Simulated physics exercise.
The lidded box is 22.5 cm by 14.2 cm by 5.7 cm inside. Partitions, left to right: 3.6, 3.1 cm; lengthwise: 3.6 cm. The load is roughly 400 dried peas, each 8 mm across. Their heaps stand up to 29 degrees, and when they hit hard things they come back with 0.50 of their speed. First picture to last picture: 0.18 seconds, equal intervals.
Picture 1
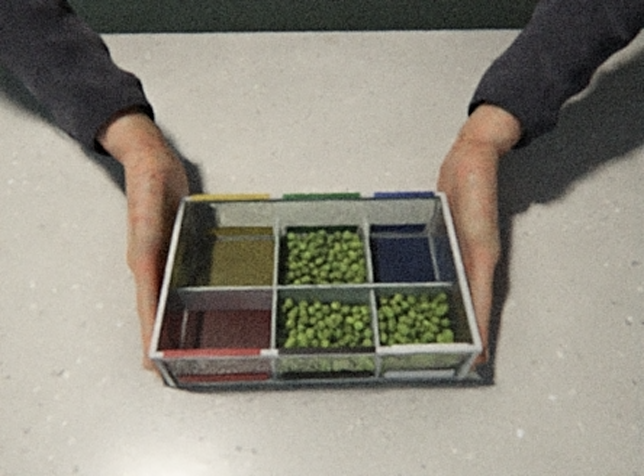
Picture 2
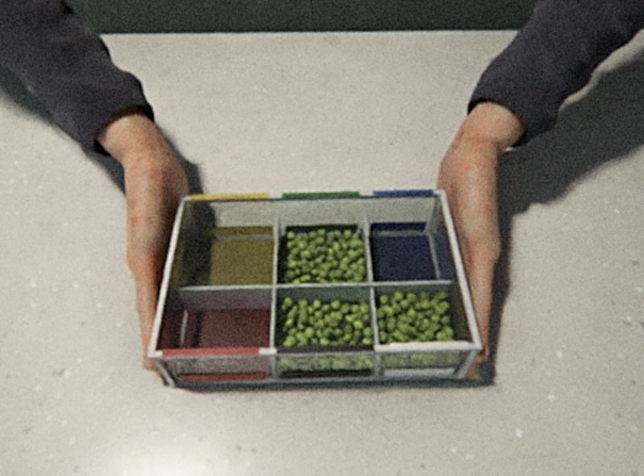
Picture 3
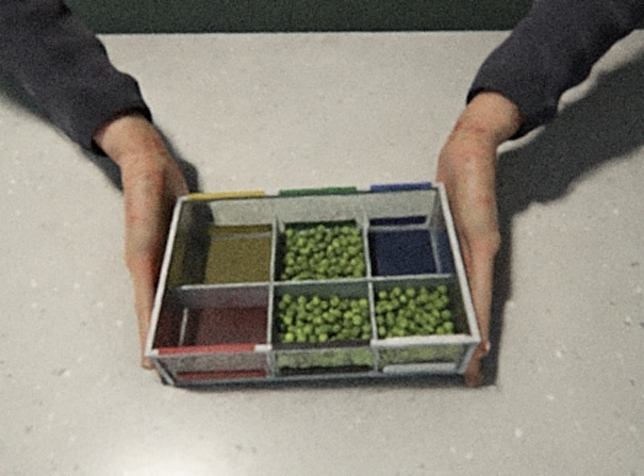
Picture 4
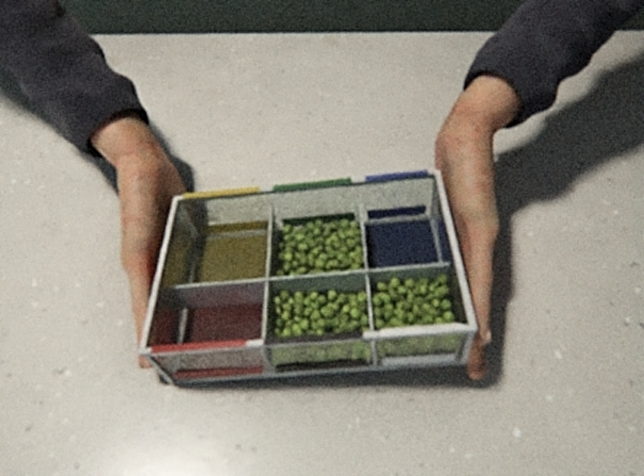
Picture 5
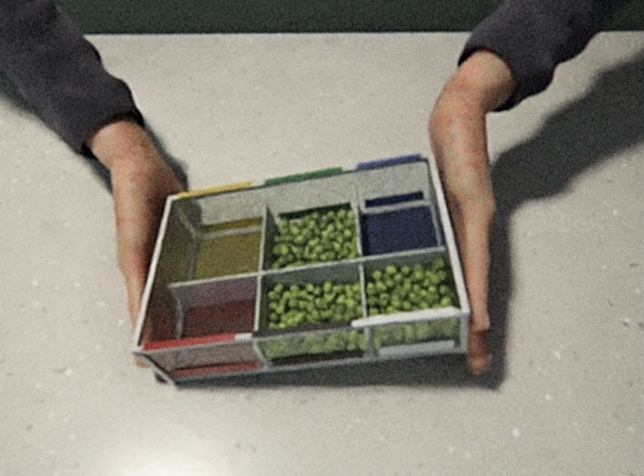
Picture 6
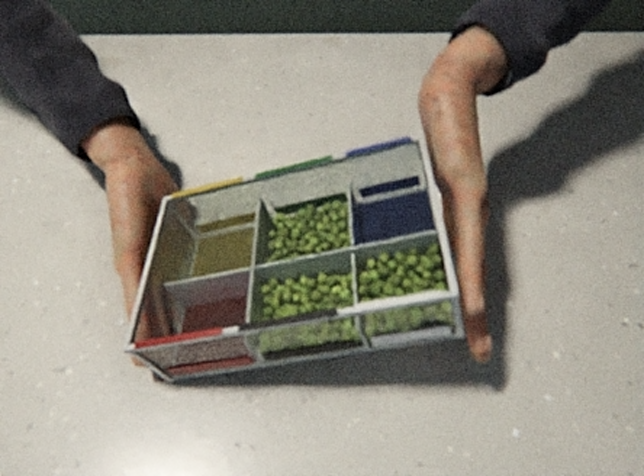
Two hands holding a clear divided box with green peas in three compartments, gradually tilting it by raising the right side.
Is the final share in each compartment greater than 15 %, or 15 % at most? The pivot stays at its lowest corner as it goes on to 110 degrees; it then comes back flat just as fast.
In the end red compartment: Crosses the line, blue compartment: Stays behind the line, green compartment: Stays behind the line, yellow compartment: Crosses the line, white compartment: Stays behind the line, black compartment: Stays behind the line.
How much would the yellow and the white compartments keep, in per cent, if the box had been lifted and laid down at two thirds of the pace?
The yellow compartment gets 55 % while the white one gets 0 %.
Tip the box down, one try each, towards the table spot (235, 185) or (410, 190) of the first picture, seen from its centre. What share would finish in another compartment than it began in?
The share comes to roughly 75 in a hundred, then roughly 60 in a hundred.
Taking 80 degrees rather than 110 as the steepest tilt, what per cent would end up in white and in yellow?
With that change you'd see white at 10 % and yellow at 20 %.
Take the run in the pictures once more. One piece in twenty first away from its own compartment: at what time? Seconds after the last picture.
I'd put it at about 0.50 seconds on the clock.
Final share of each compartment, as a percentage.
The red one ends with 40, blue 0, green 5, yellow 50, white 0 and black 10 per cent.
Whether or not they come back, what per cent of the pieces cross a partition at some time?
Around 90 in a hundred.
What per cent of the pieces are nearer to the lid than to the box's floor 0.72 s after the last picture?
90 per cent, give or take.
Then, 0.72 s after the last picture, tilt 110 degrees; red 15 %, green 20 %, yellow 15 %, white 10 %, black 35 %.
Then, 1.19 s after the last picture, tilt 49 degrees; red 40 %, green 5 %, yellow 50 %, black 10 %.
Then, 1.74 s after the last picture, tilt 0 degrees; red 40 %, green 5 %, yellow 50 %, black 10 %.
In the end, red 40 %, blue 0 %, green 5 %, yellow 50 %, white 0 %, black 10 %.
